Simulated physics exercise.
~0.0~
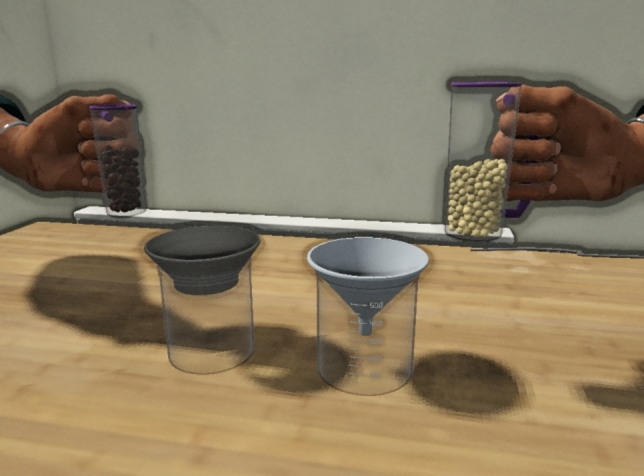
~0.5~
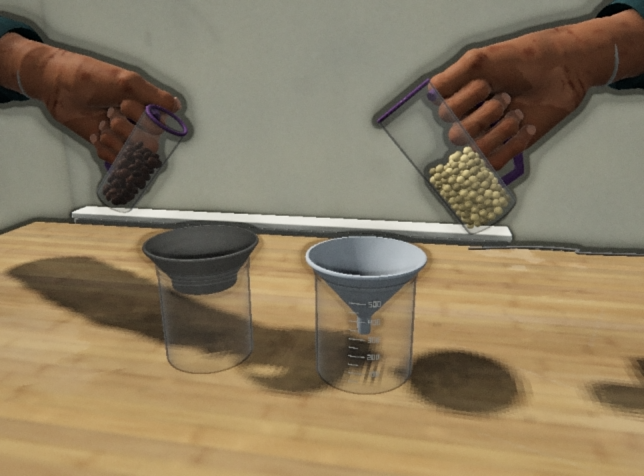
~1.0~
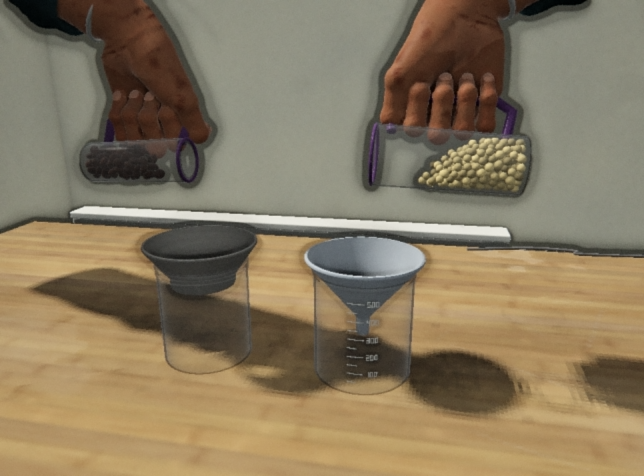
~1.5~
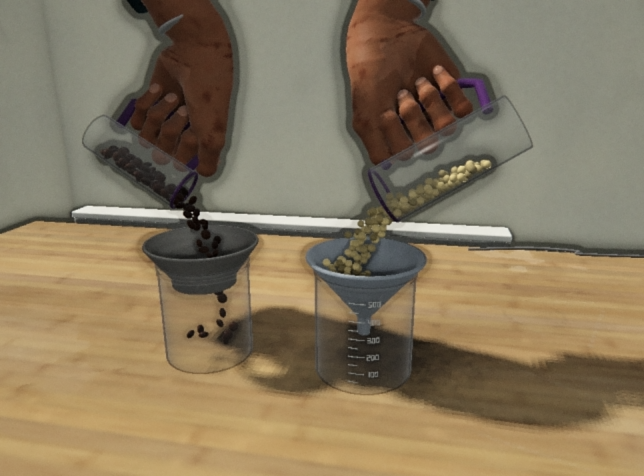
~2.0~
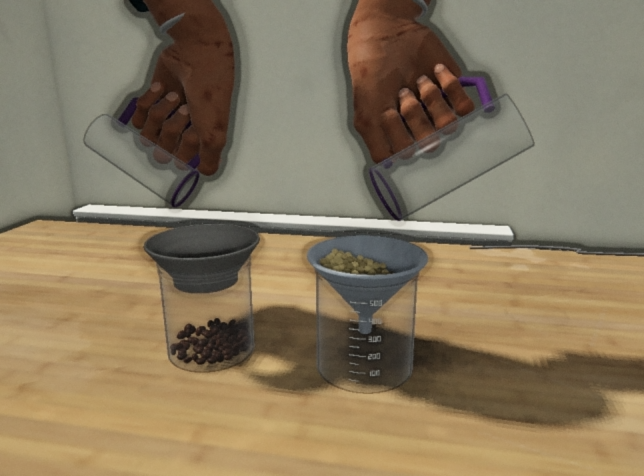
Two hands hold clear, purple-rimmed cups above a light wooden table against a pale grey wall, seen from in front and slightly above by a gently swaying camera. The left cup holds small dark pieces, the right one larger cream-coloured pieces. Below stand two clear jars, the left topped with a dark grey funnel, the right with a blue-grey one. The hands tilt both cups inward onto their sides, then tip them further and pour. Dark pieces drop through the left funnel and settle in its jar, while the pale ones stay stuck in the right funnel, its jar empty.
